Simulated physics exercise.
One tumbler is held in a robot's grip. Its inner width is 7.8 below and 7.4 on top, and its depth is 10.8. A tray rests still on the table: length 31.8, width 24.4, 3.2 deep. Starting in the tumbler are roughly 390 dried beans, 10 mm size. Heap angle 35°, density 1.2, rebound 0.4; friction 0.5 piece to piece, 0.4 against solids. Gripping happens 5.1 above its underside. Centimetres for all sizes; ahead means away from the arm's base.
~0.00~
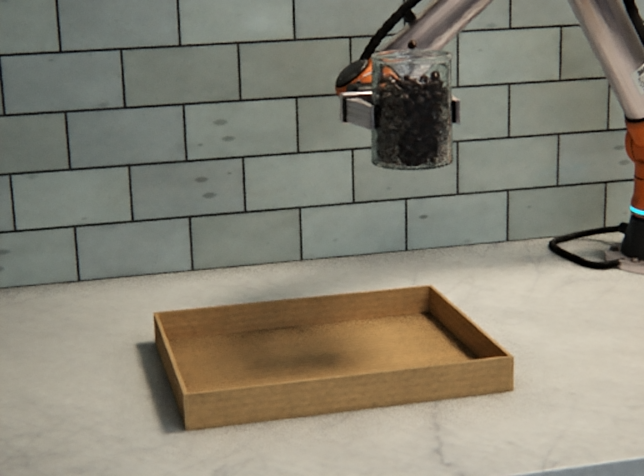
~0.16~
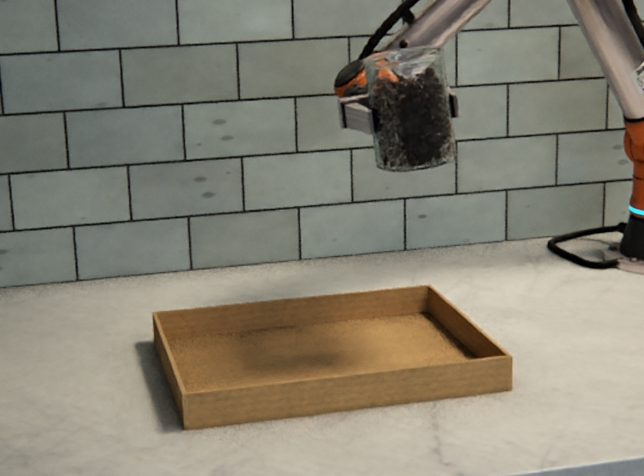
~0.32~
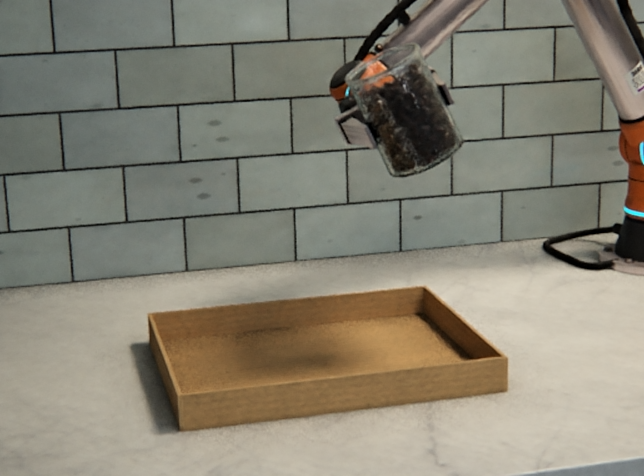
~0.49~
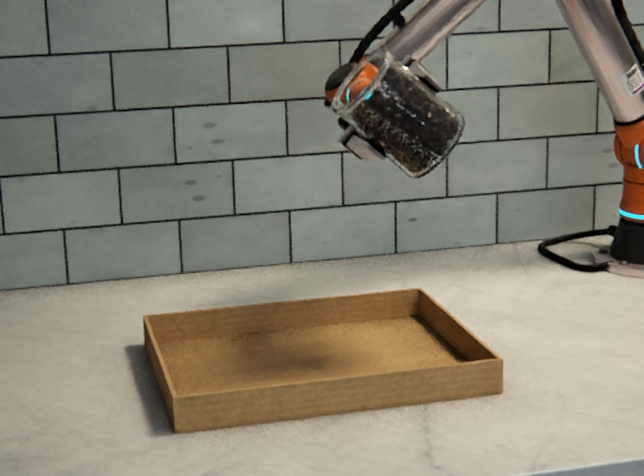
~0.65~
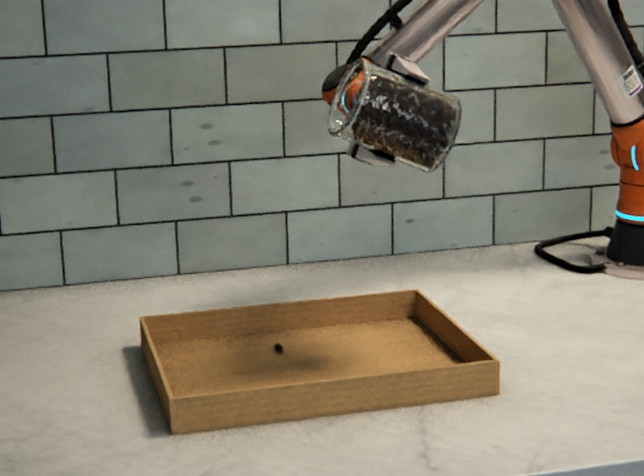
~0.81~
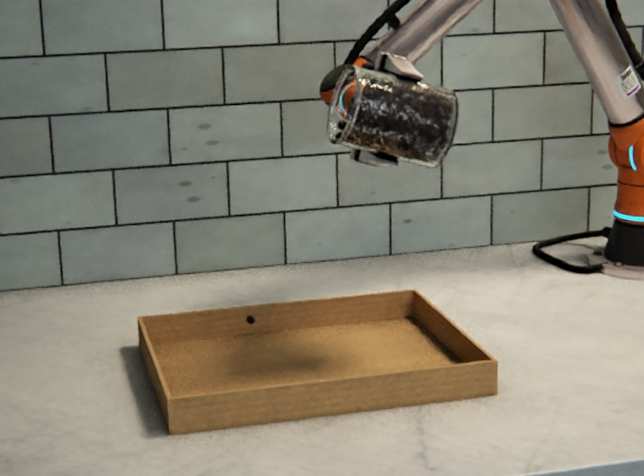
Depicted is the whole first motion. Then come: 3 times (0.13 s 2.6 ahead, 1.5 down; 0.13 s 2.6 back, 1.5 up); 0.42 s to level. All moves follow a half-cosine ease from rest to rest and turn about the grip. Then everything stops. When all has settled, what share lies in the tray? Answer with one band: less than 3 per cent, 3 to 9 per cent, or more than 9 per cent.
3 to 9 per cent.
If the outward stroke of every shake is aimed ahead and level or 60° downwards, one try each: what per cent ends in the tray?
Roughly 15 per cent, then 0 per cent.
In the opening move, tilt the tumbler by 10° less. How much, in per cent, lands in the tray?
It would be near 0 per cent.
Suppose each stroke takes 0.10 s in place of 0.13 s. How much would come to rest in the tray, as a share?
That gives about 10 percent.
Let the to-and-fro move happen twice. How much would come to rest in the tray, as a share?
Result: Approximately 5 per cent.
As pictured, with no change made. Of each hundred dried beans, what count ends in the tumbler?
About 95 per cent.
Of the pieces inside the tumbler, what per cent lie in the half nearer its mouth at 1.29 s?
I'd say close to 40 per cent.
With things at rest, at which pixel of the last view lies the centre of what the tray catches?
Roughly at (272, 365) in the last picture.
After 1.29 s, tilted 73° forward, highest piece 29 above the table; 381 in the tumbler, 5 in the tray, 6 in flight or on a rim.
After 1.77 s, tilted 45° forward, highest piece 29 above the table; 372 in the tumbler, 20 in the tray.
After 2.21 s, level, highest piece 31 above the table; 372 in the tumbler, 20 in the tray.
After 3.26 s, level, highest piece 31 above the table; 372 in the tumbler, 20 in the tray.
In the end, 372 in the tumbler, 20 in the tray. That is 5 % in the tray.
